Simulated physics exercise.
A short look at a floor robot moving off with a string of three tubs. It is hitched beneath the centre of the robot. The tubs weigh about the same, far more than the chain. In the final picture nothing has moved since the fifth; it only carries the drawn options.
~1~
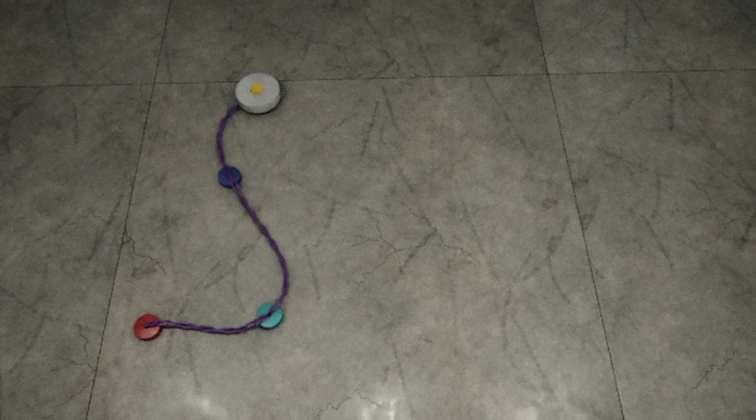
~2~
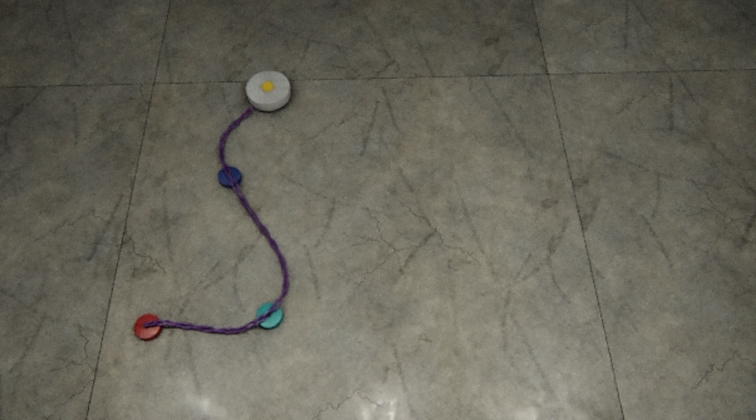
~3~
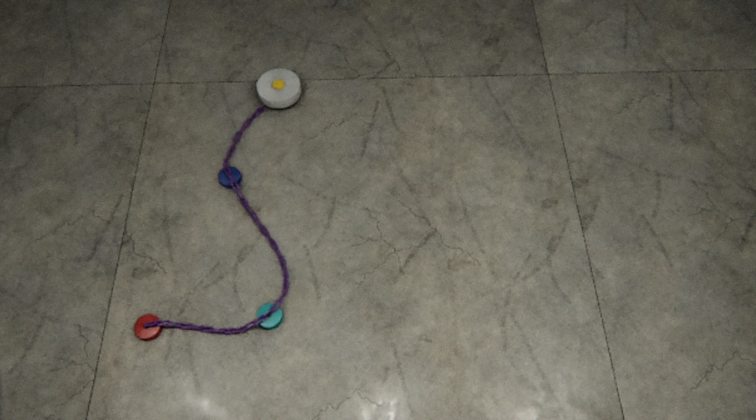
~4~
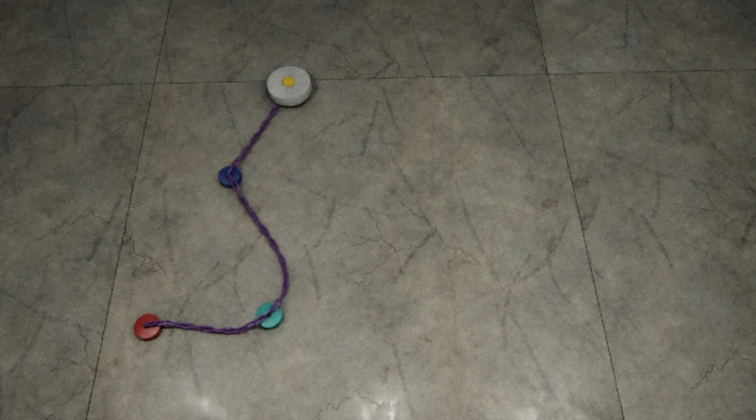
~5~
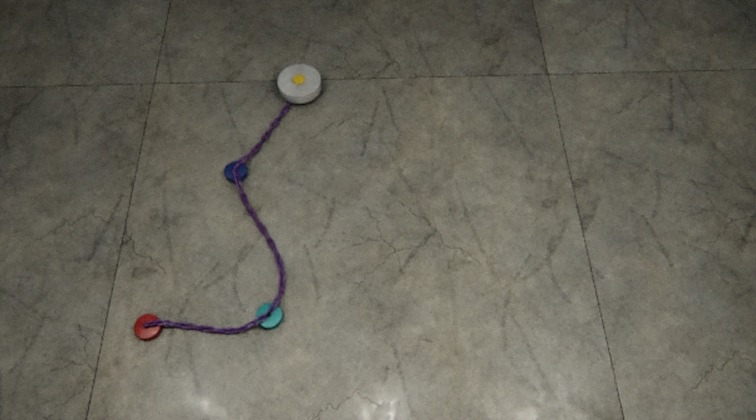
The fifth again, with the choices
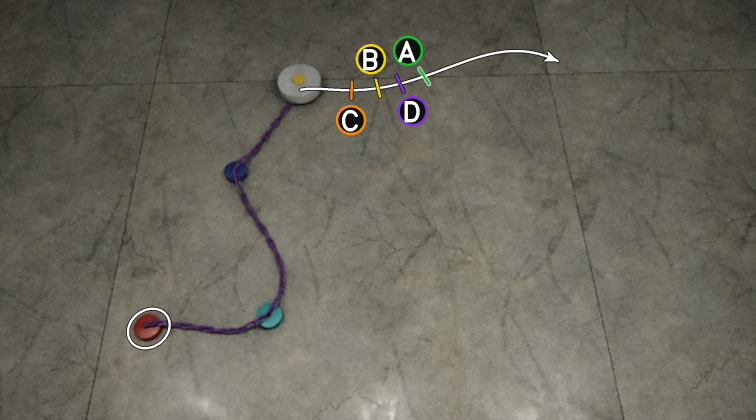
A round white robot with a yellow dot slid a short way right, drawing the slack purple cord straight and then shifting the blue tub slightly, while the turquoise and red tubs stayed put.
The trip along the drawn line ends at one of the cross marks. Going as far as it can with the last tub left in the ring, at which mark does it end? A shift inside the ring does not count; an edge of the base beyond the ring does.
Stop at A.
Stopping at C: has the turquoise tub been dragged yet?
No.
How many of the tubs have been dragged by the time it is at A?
By then, two.
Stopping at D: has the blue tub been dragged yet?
By then, yes.
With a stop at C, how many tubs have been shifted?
One.
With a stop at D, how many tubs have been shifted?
Two.
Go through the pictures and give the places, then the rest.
The first picture shows red tub (148, 327); turquoise tub (269, 316); blue tub (229, 176).
The second picture shows robot (269, 92); red tub (148, 327).
The third picture shows robot (279, 89); blue tub (229, 176).
The fourth picture shows robot (290, 87); blue tub (230, 176); turquoise tub (269, 316).
The fifth picture shows robot (300, 85); blue tub (236, 171); turquoise tub (269, 316); red tub (148, 327).
On the marked copy, A at (424, 76); B at (378, 88); C at (352, 90); D at (400, 84); the ring at (149, 328); the route from (301, 90) via (437, 72) to (558, 61).
Following A. Soon after the start, robot (344, 85); red tub (148, 327); turquoise tub (269, 316); blue tub (263, 160).
Later, robot (388, 81); red tub (148, 327); turquoise tub (268, 306); blue tub (308, 153).
In the end, robot (425, 71); red tub (148, 327); turquoise tub (267, 279); blue tub (349, 143); the ringed tub at the far end is still in its ring.
As for the rest, B is safe but short; C is safe but short; D is safe but short.
